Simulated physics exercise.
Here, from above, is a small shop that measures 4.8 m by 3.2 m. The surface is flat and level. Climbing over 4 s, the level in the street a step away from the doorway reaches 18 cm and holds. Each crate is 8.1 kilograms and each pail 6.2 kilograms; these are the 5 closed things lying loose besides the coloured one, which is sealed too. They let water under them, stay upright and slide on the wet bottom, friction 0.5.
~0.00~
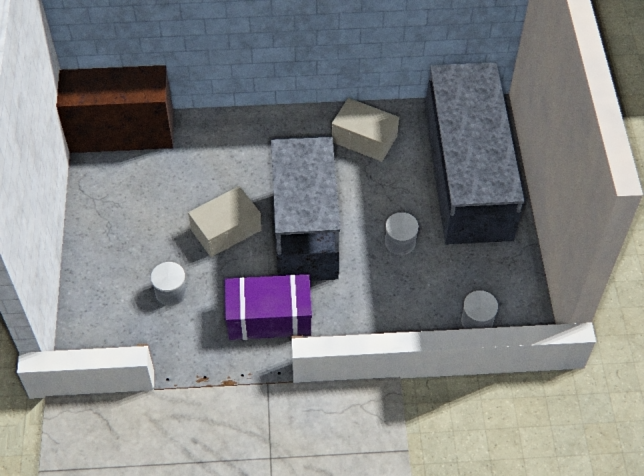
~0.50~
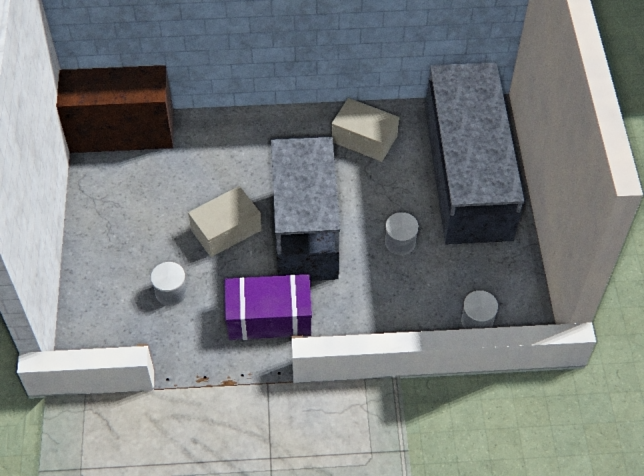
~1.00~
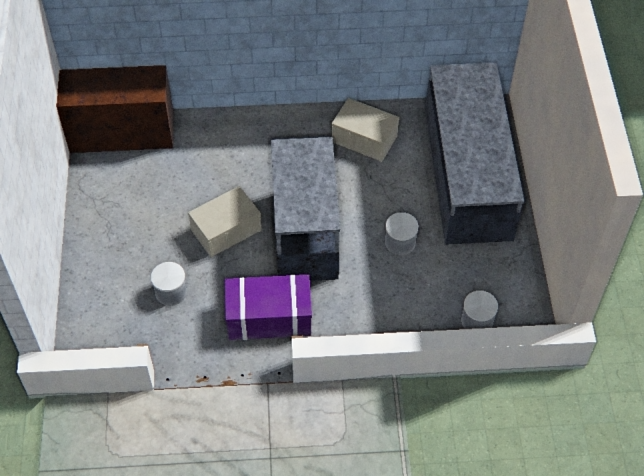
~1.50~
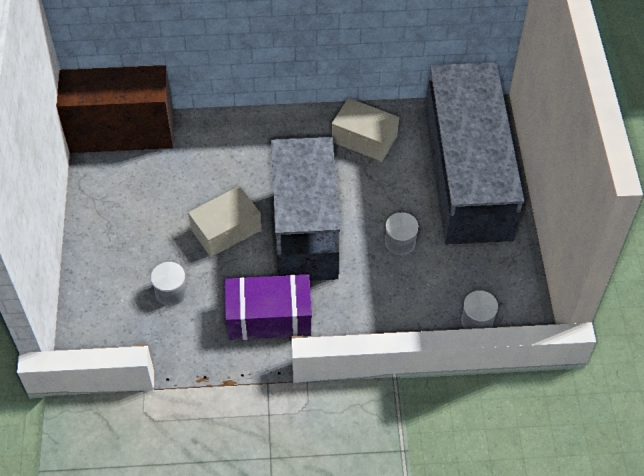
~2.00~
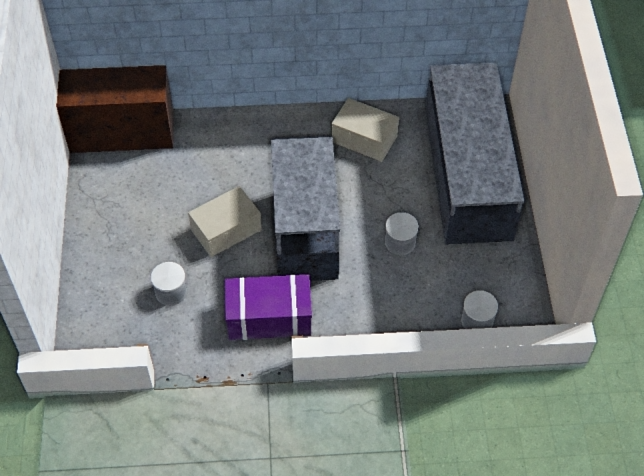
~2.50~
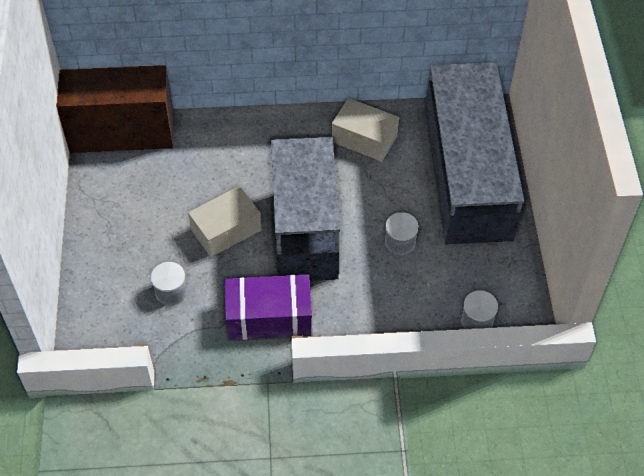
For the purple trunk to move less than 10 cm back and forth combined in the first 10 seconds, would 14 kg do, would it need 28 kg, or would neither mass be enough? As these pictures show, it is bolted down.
Neither figure is plenty.
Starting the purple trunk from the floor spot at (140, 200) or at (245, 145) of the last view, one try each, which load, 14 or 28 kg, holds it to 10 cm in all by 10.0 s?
For the first spot both come up short, for the second both come up short.
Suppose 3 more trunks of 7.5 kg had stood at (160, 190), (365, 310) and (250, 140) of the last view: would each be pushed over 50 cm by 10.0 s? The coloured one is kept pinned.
Listed in turn, they go over the bar, beneath the bar, over the bar.
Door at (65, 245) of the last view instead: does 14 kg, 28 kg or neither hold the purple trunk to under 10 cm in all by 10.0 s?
I'd say neither one will work.
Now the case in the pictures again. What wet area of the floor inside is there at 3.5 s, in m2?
Close to 1.5 m2, I'd say.
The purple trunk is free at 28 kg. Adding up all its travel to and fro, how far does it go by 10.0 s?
I'd say close to 20 cm in total.
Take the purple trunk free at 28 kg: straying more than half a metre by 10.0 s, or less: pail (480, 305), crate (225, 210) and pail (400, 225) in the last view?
Not exceeded, Exceeded, Not exceeded, in that order.
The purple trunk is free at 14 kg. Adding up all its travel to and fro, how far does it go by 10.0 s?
Total path: Approx. 20 cm.
After 3.5 s the purple trunk would be 19 cm from its start with 14 kg and 1 cm from its start with 28 kg; 4 cm of water round it then.
After 4.5 s the purple trunk would be 19 cm from its start with 14 kg and 19 cm from its start with 28 kg; 6 cm of water round it then.
After 7.0 s the purple trunk would be 19 cm from its start with 14 kg and 19 cm from its start with 28 kg; 6 cm of water round it then.
After 10.0 s the purple trunk would be 19 cm from its start with 14 kg and 19 cm from its start with 28 kg; 6 cm of water round it then.
